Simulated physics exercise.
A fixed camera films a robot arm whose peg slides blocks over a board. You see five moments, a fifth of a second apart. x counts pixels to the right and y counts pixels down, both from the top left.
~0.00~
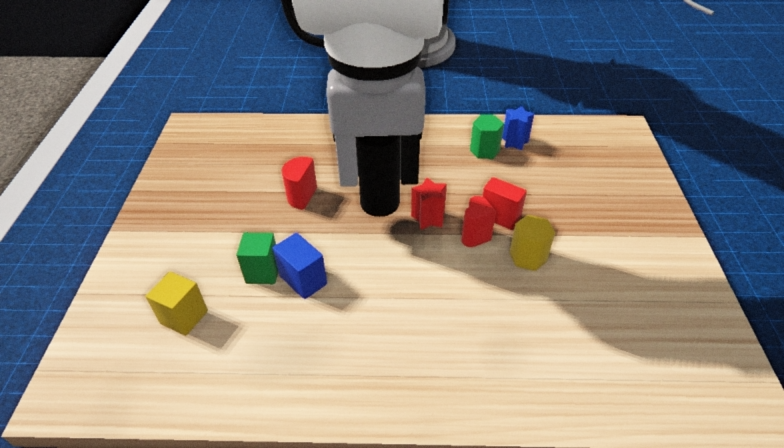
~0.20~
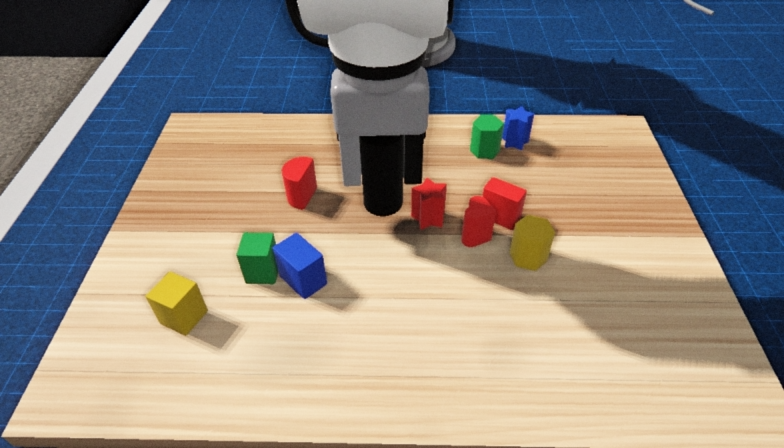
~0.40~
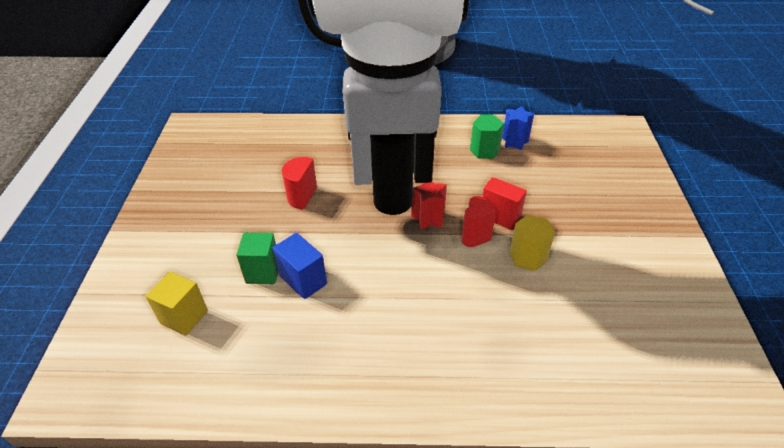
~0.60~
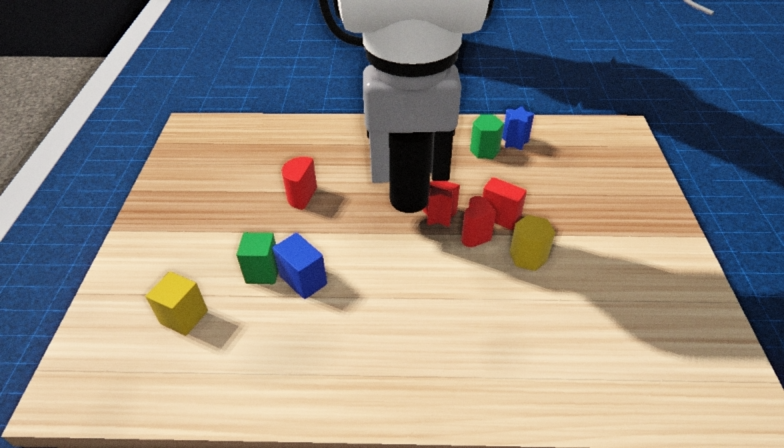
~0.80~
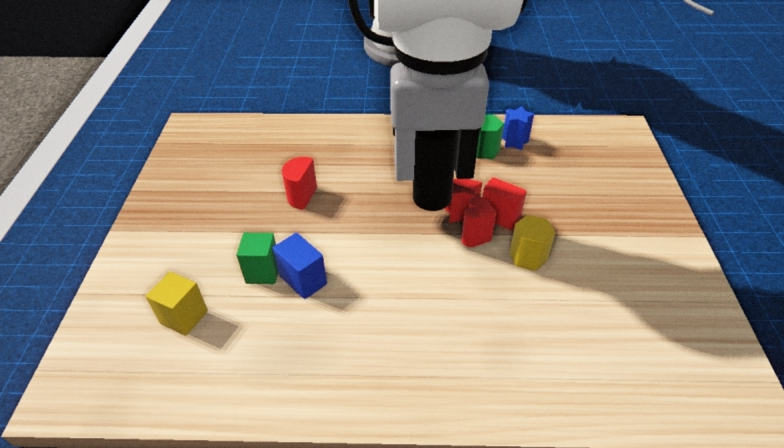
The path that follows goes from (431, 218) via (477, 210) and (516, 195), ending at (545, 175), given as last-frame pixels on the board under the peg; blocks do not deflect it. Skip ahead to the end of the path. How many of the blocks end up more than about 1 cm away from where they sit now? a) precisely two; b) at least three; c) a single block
Choice a: Precisely two.
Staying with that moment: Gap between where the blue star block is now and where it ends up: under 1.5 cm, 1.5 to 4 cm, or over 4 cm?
Band: Under 1.5 cm.
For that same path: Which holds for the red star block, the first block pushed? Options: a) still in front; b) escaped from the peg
The one that fits is a, still in front.
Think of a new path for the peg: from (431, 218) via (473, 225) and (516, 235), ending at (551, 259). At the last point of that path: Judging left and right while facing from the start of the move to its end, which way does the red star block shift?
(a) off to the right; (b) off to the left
My pick is b.
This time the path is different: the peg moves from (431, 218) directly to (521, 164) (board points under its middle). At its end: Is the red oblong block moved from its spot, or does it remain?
At the moment the path ends, the red oblong block no longer stands where it did.
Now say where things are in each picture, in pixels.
The first frame shows lower end of the peg (380, 205), tops of blocks, red star block (430, 189), red heart block (479, 207), red oblong block (505, 189), blue star block (520, 114), yellow six-sided block (535, 228).
The second frame shows peg (383, 204), blocks as before.
The third frame shows peg (393, 203), blocks as before.
The fourth frame shows peg (409, 201), red star block (442, 187).
The fifth frame shows peg (432, 199), red star block (464, 184), red heart block (480, 207), red oblong block (505, 189), blue star block (520, 114), yellow six-sided block (535, 228).
What follows on the original path. One third of the way, peg (482, 191); red star block (510, 171), turned 15° anticlockwise; red oblong block (533, 187), turned 85° clockwise.
Two thirds of the way, peg (521, 177); red star block (548, 157), turned 15° anticlockwise; red heart block (483, 208), turned 20° clockwise; red oblong block (539, 186), turned 110° clockwise.
At the end, peg (549, 157); red star block (578, 140); red heart block (483, 208), turned 20° clockwise; red oblong block (539, 186), turned 110° clockwise; blue star block not moved; yellow six-sided block not moved.
